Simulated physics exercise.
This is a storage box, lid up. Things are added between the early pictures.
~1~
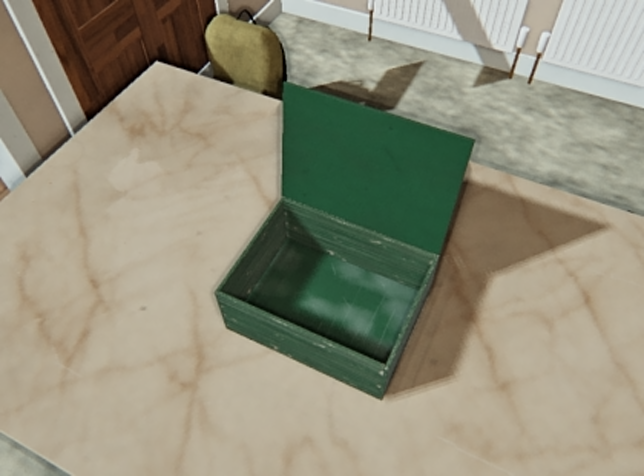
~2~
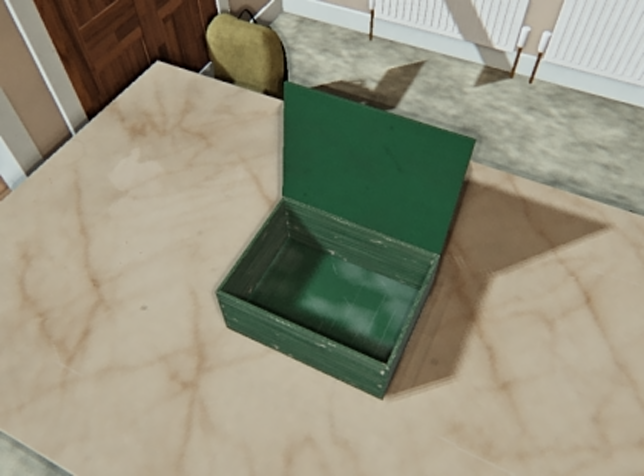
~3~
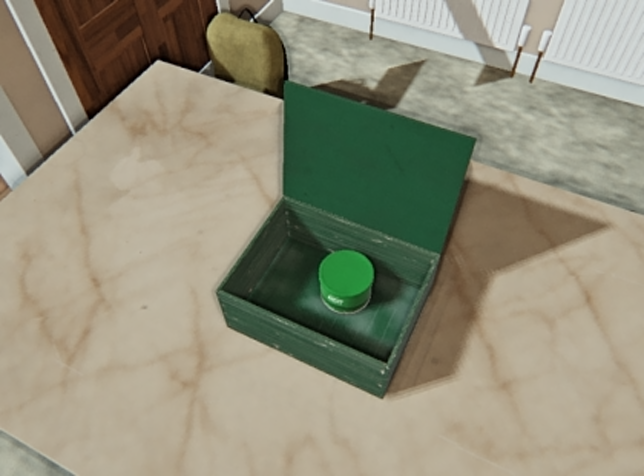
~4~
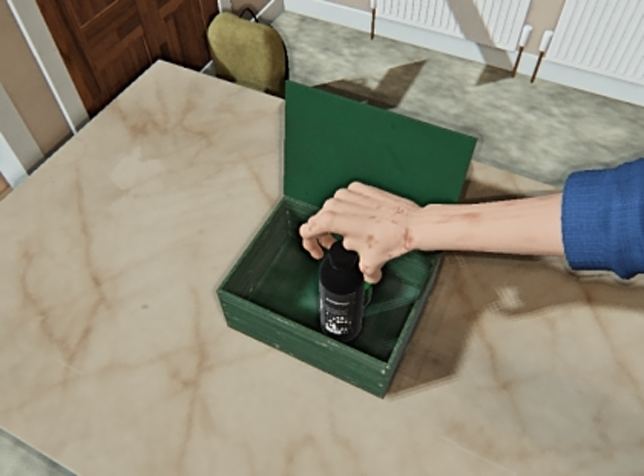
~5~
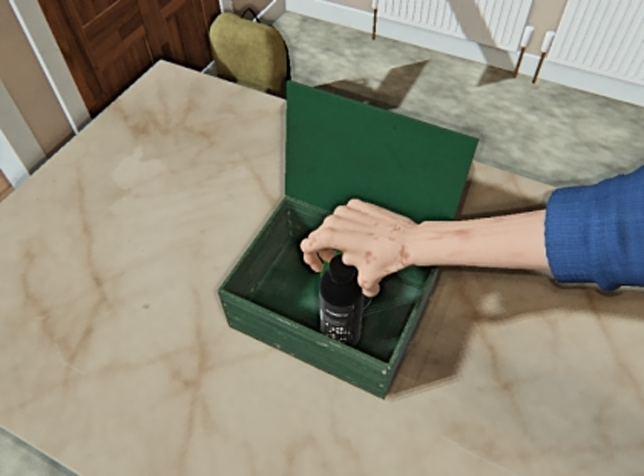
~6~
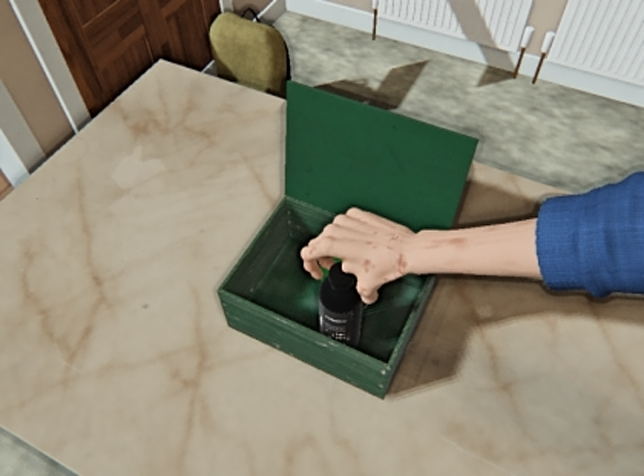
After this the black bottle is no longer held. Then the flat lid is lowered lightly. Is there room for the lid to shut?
It is held up.
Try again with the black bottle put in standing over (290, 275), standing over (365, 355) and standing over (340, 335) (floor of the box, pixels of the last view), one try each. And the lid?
First, it is held up; second, it will not close; third, it will not close.
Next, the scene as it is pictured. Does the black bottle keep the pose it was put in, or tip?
The black bottle stays as placed.
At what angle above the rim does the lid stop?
Some 35° above the rim.
Then, 1.40 s on from there, lid 74° above the rim.
Then, 1.80 s on from there, lid 34° above the rim.
In the end, lid 34° above the rim; both unmoved. At the end, from the last picture's camera, black bottle near (341, 309).
